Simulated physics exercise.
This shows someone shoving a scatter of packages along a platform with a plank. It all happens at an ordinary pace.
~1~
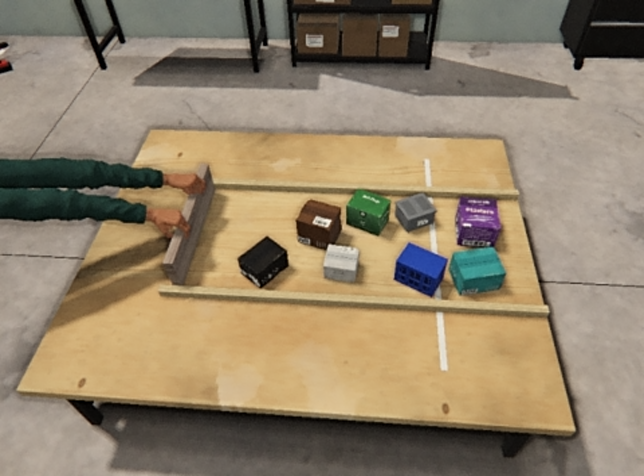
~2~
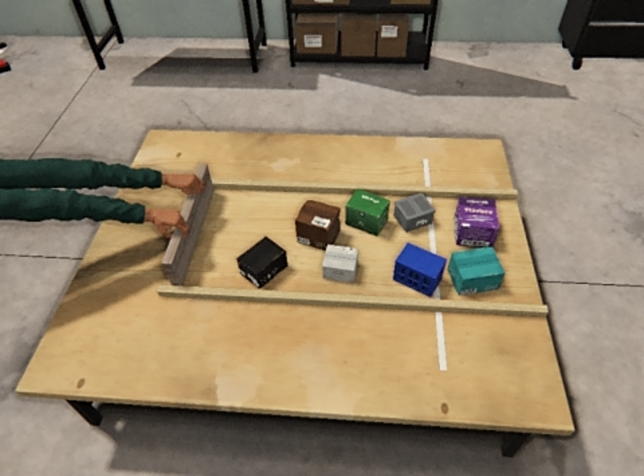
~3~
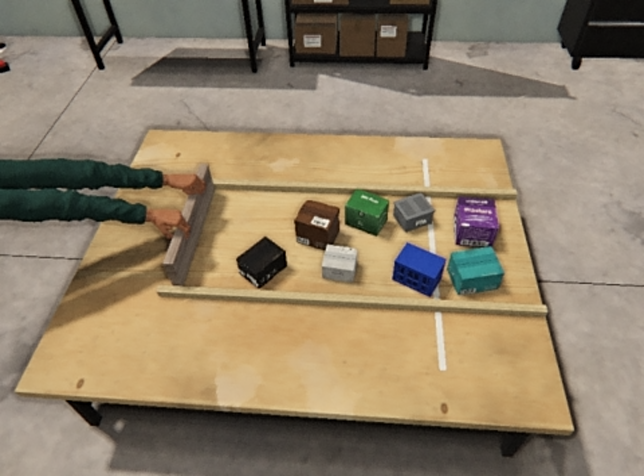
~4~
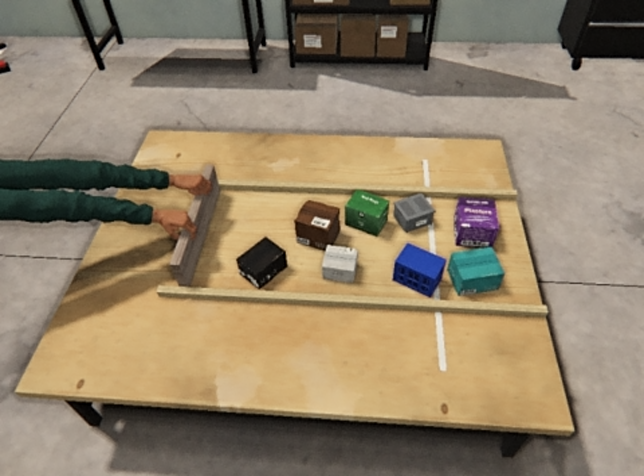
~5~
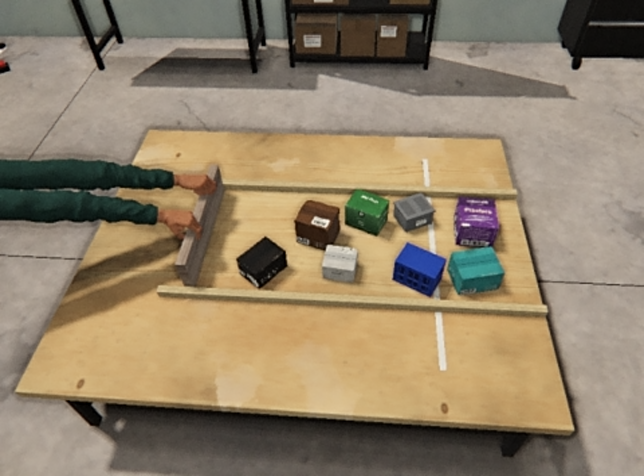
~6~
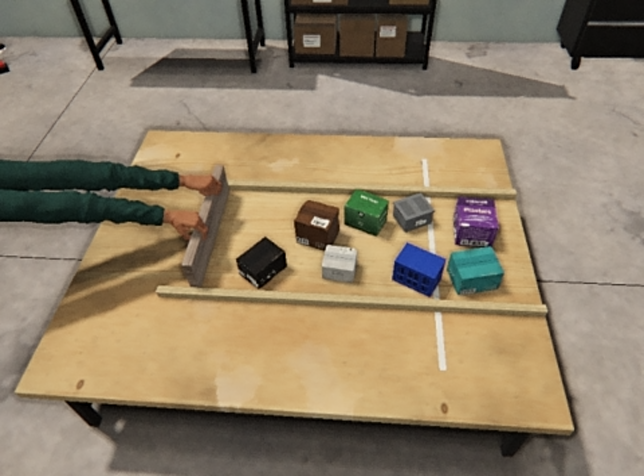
A grey plank, held upright by two green-sleeved arms reaching in from the left, slides slightly rightward along a light wooden platform on a concrete floor, viewed from a fixed, raised position. Between two rails lie black, brown, green, grey, and white packages, with blue, turquoise and purple ones farther right near a white tape line. The hands push the plank at its left end, still short of the packages, which stay put.
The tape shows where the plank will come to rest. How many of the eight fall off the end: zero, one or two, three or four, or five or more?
The number that fall off is one or two.
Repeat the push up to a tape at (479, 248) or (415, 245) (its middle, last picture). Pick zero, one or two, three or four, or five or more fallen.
The falls would be three or four; one or two.
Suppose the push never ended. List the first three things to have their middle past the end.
They are the turquoise box, then the blue crate, then the purple box.
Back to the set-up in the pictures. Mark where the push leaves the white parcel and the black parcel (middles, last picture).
The white parcel at (483, 270), the black parcel at (451, 265).
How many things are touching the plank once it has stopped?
3 of them.
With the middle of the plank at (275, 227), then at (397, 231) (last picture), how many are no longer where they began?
At the one place 1, at the other 8.
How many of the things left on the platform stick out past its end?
It comes to 2.
Early on, none off yet; purple box at rest near (475, 222); turquoise box at rest near (475, 271); blue crate at rest near (418, 270).
A while later, none off yet; purple box at rest near (475, 222); turquoise box at rest near (475, 271); blue crate moving near (422, 270).
Further along, none off yet; purple box travelled a little near (481, 223); turquoise box travelled about its own width near (521, 265); blue crate travelled about its own width near (479, 267).
Finally, the number that fall off is one or two; lost, turquoise box.
